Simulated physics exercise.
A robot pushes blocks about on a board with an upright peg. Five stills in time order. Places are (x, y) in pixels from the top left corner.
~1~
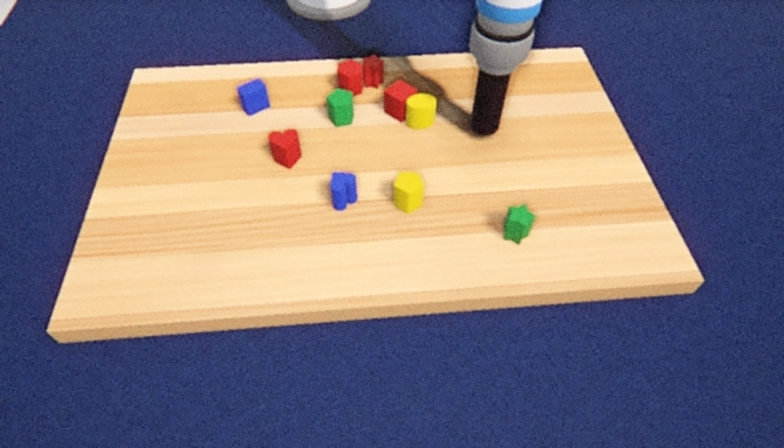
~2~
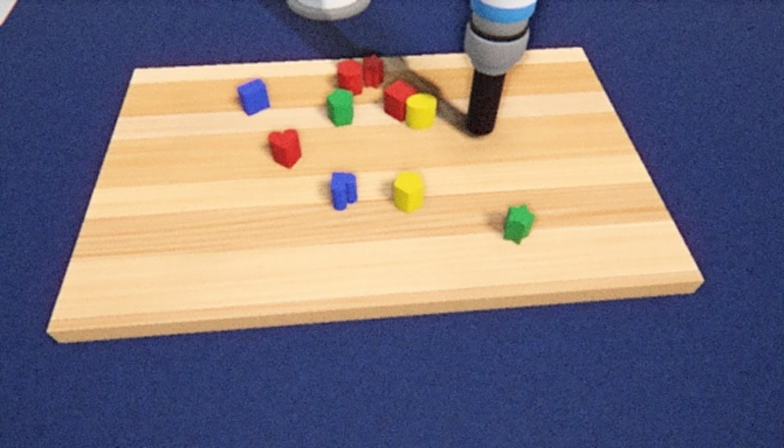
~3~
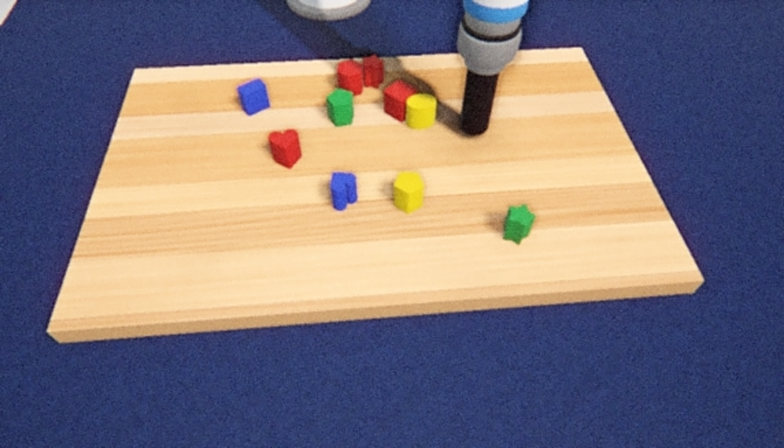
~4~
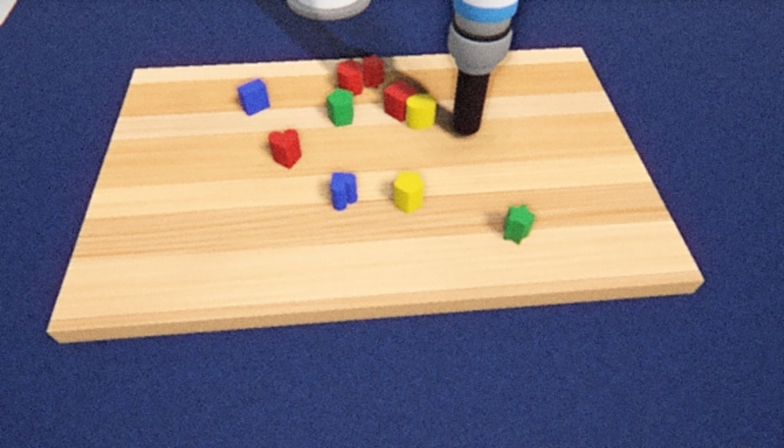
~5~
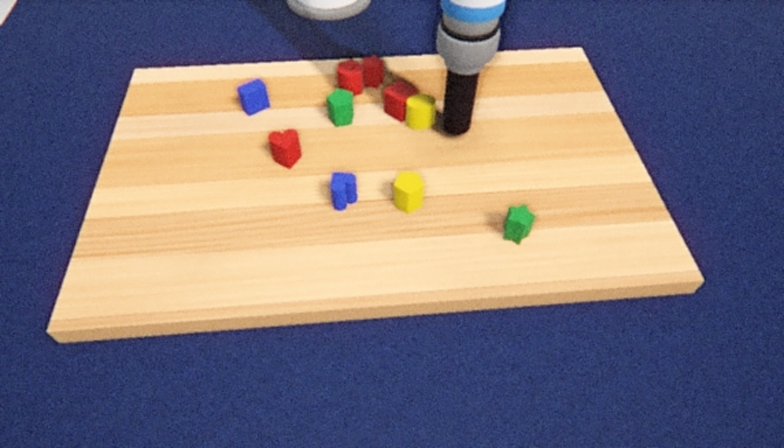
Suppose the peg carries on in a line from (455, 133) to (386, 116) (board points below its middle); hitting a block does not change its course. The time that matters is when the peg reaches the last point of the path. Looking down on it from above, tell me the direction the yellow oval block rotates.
Direction: Anticlockwise.
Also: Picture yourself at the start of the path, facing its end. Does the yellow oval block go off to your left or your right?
It shifts leftward.
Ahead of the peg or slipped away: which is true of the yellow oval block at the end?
Prediction: Still leading.
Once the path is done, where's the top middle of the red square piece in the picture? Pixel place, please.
Top centre: (373, 76).
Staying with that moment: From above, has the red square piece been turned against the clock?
I expect not.
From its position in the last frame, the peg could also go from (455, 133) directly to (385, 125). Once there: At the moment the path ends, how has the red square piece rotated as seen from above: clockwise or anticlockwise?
The sense of turning is clockwise.
On the path given first. One third of the way, peg at (432, 121); red square piece at (391, 86), turned 30° clockwise; yellow oval block at (406, 99).
Two thirds of the way, peg at (407, 115); red square piece at (378, 80), turned 40° clockwise; yellow oval block at (382, 95), turned 25° anticlockwise.
At the end, peg at (386, 110); green pentagon at (335, 97); red hexagonal block still; red square piece at (373, 76), turned 60° clockwise; yellow oval block at (359, 92), turned 40° anticlockwise.
